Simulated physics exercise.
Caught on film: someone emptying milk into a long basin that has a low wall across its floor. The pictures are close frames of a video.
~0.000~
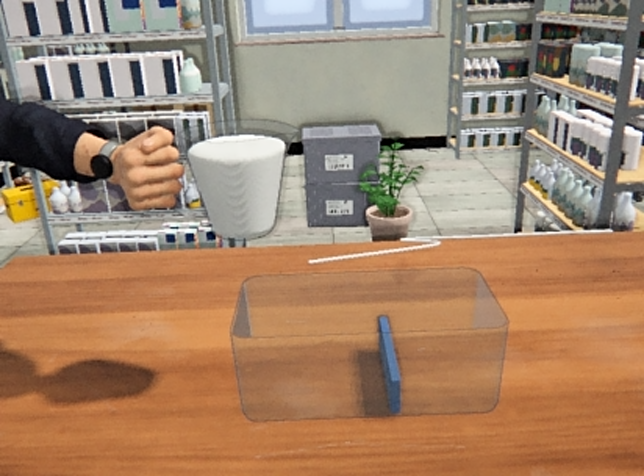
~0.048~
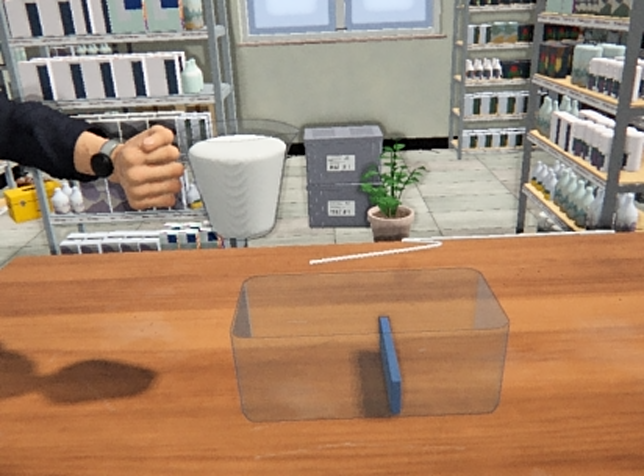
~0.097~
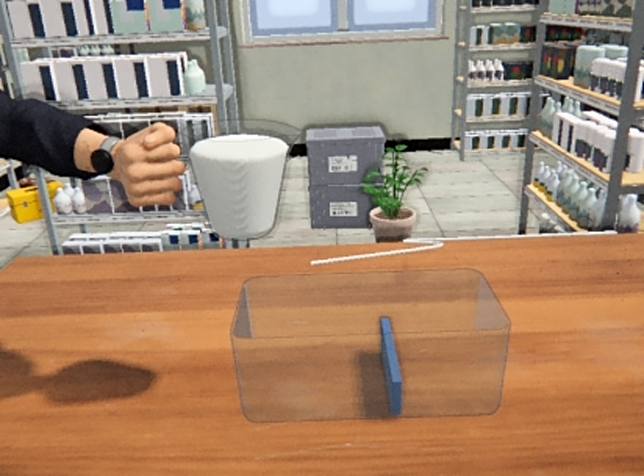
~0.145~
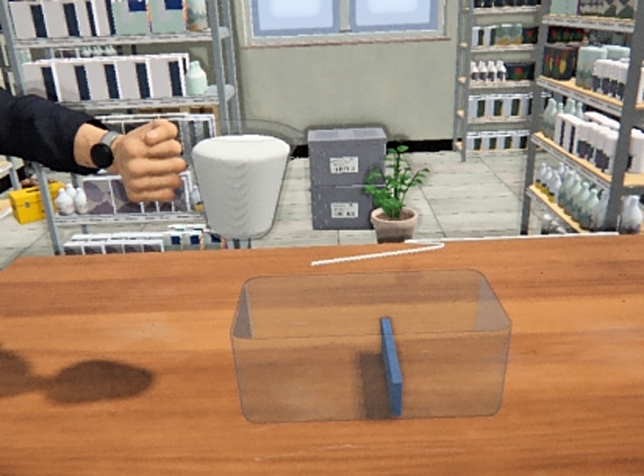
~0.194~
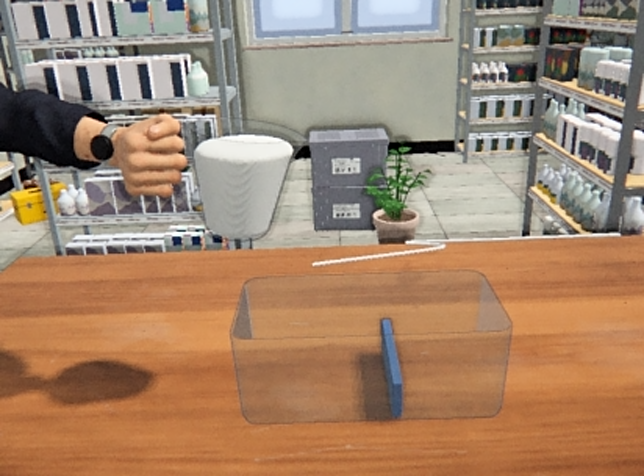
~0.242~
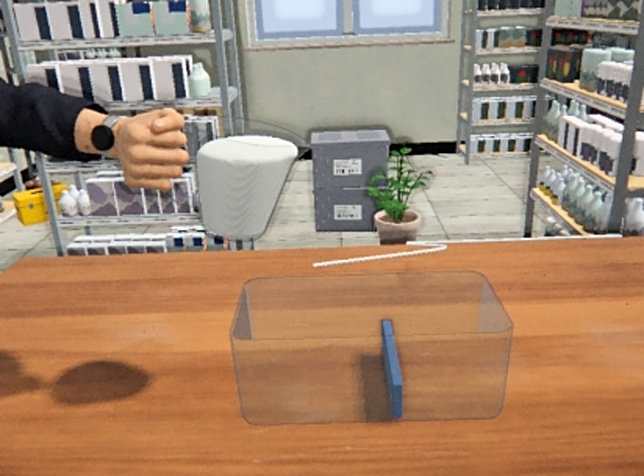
In this clip, a hand in a dark sleeve and wristwatch holds a white cup above a wooden table, left of centre over a clear basin with a low blue wall inside, and gradually tilts the cup slightly to the right.
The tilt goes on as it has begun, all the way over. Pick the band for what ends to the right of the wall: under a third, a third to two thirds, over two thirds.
The share right of the wall is under a third.
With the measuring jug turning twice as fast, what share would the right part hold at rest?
Some 10 per cent.
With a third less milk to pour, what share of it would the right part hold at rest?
Roughly 5 in a hundred.
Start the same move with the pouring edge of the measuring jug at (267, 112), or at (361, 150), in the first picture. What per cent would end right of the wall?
First some 5, then 95 per cent.
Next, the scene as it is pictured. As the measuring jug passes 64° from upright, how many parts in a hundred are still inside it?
It comes to 75 per cent or so.
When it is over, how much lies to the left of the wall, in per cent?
Near 80 %.
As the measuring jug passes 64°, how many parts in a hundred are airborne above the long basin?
It comes to 20 per cent or so.
A moment on, the measuring jug is tipped part way and 73 per cent is still to pour, 5 is left of the wall and 0 right of it.
Next, the measuring jug is tipped on its side and 25 per cent is still to pour, 39 is left of the wall and 15 right of it.
Then the measuring jug is tipped on its side and 3 per cent is still to pour, 76 is left of the wall and 15 right of it.
Later the measuring jug is tipped on its side and 0 per cent is still to pour, 81 is left of the wall and 16 right of it.
Finally, 81 per cent lies left of the wall, 16 right of it and 3 outside.
